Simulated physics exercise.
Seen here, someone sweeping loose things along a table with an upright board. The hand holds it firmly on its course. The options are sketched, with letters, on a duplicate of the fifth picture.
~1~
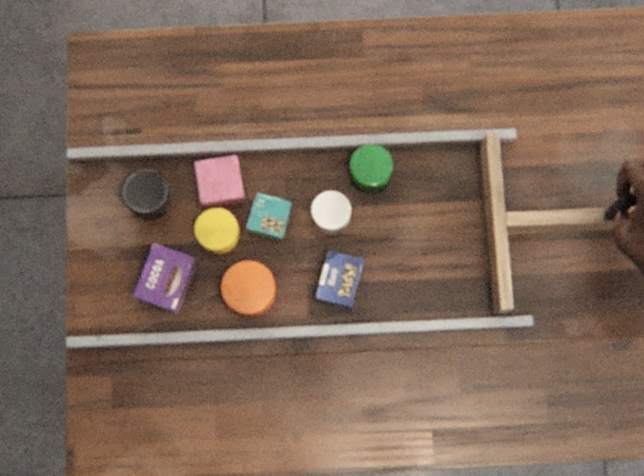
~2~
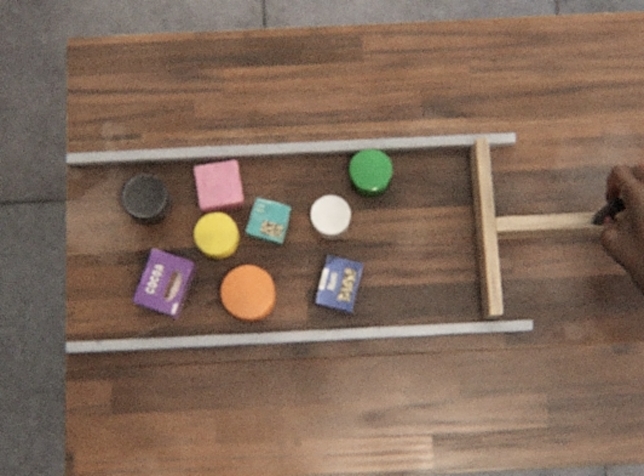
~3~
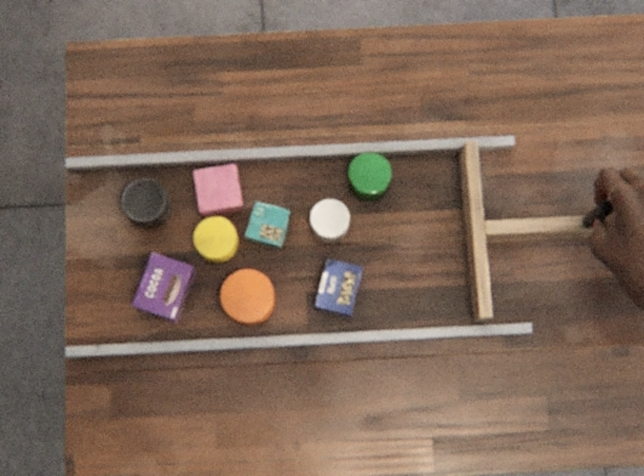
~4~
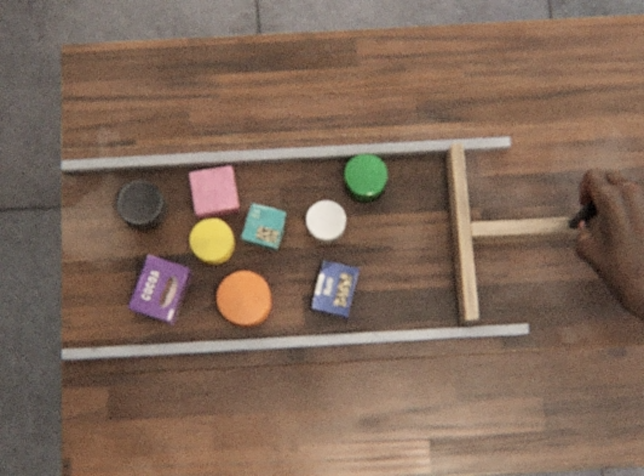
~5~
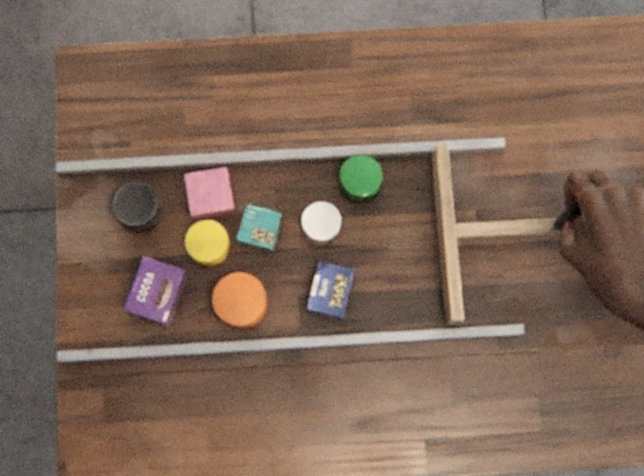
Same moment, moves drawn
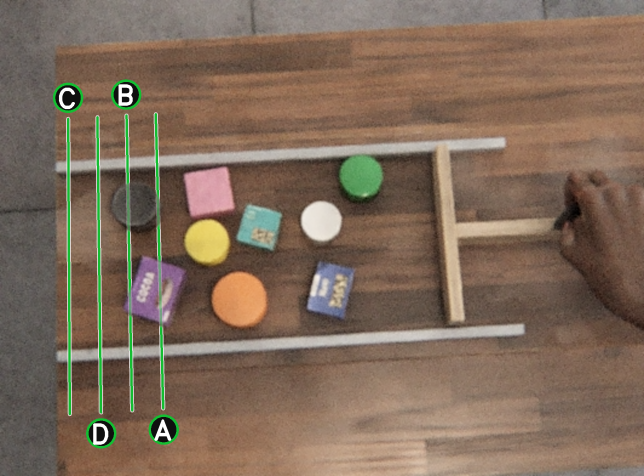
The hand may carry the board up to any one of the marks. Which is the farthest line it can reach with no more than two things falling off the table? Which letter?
A is the last line within the limit.
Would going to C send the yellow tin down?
Yes.
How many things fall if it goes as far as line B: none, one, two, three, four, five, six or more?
In all, three.
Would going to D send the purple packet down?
Yes.
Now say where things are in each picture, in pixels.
In the first frame, green pot (371, 170); turquoise packet (270, 218); pink block (220, 183).
In the second frame, board (489, 224); blue box (339, 285).
In the third frame, board (479, 228); white jar (329, 221).
In the fourth frame, board (464, 230); yellow tin (212, 242).
In the fifth frame, board (450, 231); green pot (360, 180); turquoise packet (260, 229); pink block (210, 195).
On the marked copy, A at (159, 257); B at (129, 258); C at (69, 262); D at (99, 260).
With A. Early on, board (345, 237); green pot (313, 183); blue box (322, 295).
Further on, board (240, 243); purple packet (125, 297); black tub (125, 207).
At the end, board (158, 247); purple packet over the edge; black tub over the edge; two fallen.
As for the rest, B drops three; C drops nine; D drops six.
